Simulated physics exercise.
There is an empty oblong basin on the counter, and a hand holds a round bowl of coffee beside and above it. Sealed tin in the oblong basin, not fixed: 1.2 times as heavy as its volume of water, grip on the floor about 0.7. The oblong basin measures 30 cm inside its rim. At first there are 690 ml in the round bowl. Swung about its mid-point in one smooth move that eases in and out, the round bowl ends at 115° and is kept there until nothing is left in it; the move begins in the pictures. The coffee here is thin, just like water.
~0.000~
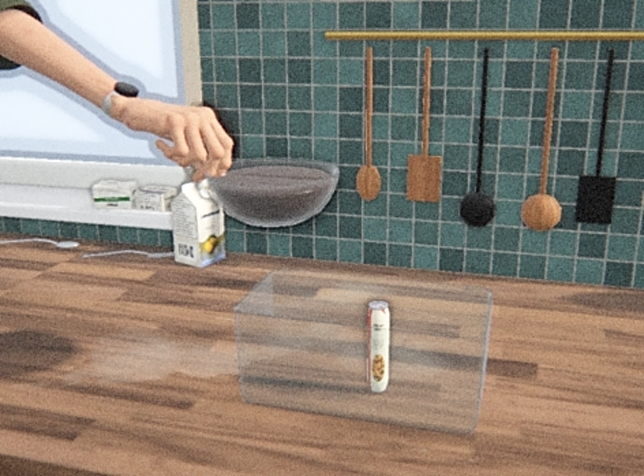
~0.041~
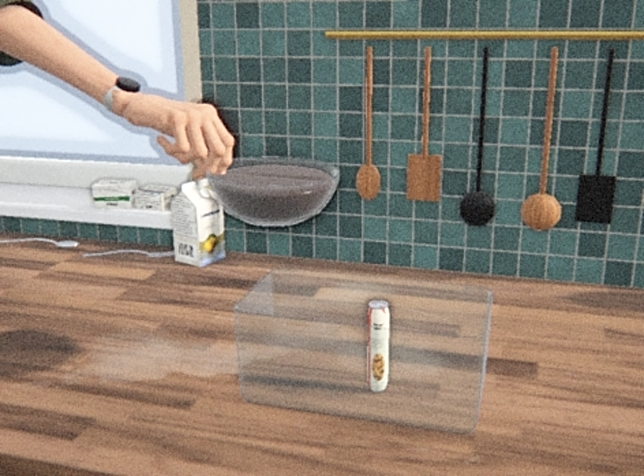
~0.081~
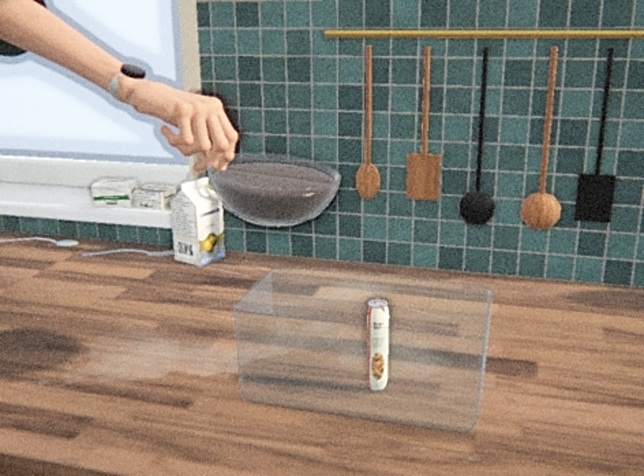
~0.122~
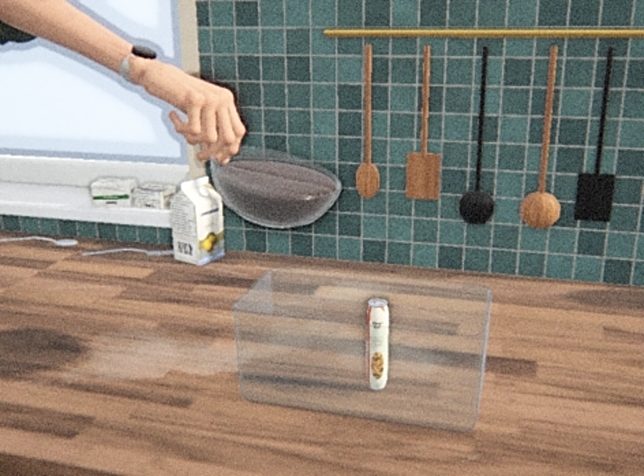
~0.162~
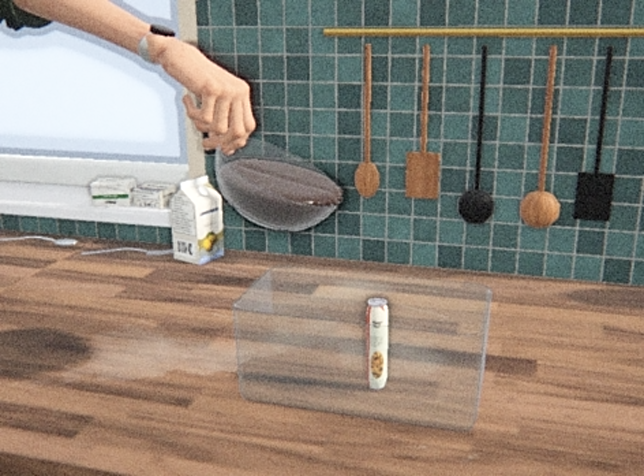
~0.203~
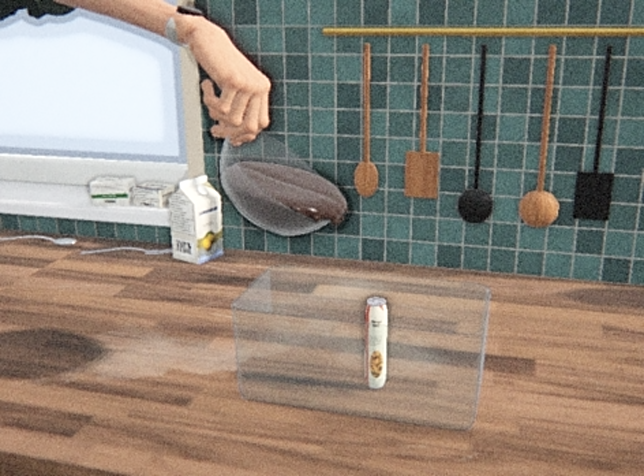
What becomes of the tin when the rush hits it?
The tin is knocked down.
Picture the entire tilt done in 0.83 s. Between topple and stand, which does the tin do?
After the tilt, the tin is still standing.
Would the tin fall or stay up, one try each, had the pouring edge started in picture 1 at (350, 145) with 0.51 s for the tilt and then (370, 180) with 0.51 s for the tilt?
Trial 1 - tin stays standing; trial 2 - tin stays standing.
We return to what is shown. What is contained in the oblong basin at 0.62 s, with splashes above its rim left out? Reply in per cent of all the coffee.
Some 98 percent of the total.
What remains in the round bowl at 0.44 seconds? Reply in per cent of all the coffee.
0 %.
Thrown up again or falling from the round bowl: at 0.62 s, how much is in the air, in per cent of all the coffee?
About 2 per cent.
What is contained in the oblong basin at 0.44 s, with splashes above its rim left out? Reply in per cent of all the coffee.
Roughly 86 per cent.
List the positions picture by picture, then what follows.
Tilt 0°; pouring edge (336, 176); surface from (218, 175) to (334, 182); the oblong basin's rim runs from (254, 289) to (489, 314); the tin's top is at (379, 309), in the first frame.
Tilt 2°; pouring edge (336, 178); surface from (218, 173) to (334, 182), in the second frame.
Tilt 7°; pouring edge (337, 183); surface from (219, 169) to (335, 185), in the third frame.
Tilt 16°; pouring edge (338, 192); surface from (222, 165) to (337, 189), in the fourth frame.
Tilt 26°; pouring edge (337, 204); surface from (226, 163) to (328, 192); 3 per cent is over the edge, in the fifth frame.
Tilt 39°; pouring edge (332, 218); surface from (230, 166) to (318, 195); 12 per cent is over the edge, in the sixth frame.
Then, 0.44 s in, the tilt is 110° and 0 per cent is still to pour; the tin stands where it began.
Then, 0.62 s in, the tilt is 115° and 0 per cent is still to pour; the tin leans 7°.
Then, 0.81 s in, the tilt is 115° and 0 per cent is still to pour; the tin leans 9°.
Then, 1.01 s in, the tilt is 115° and 0 per cent is still to pour; the tin leans 46°.
Finally, the tin lies on its side.
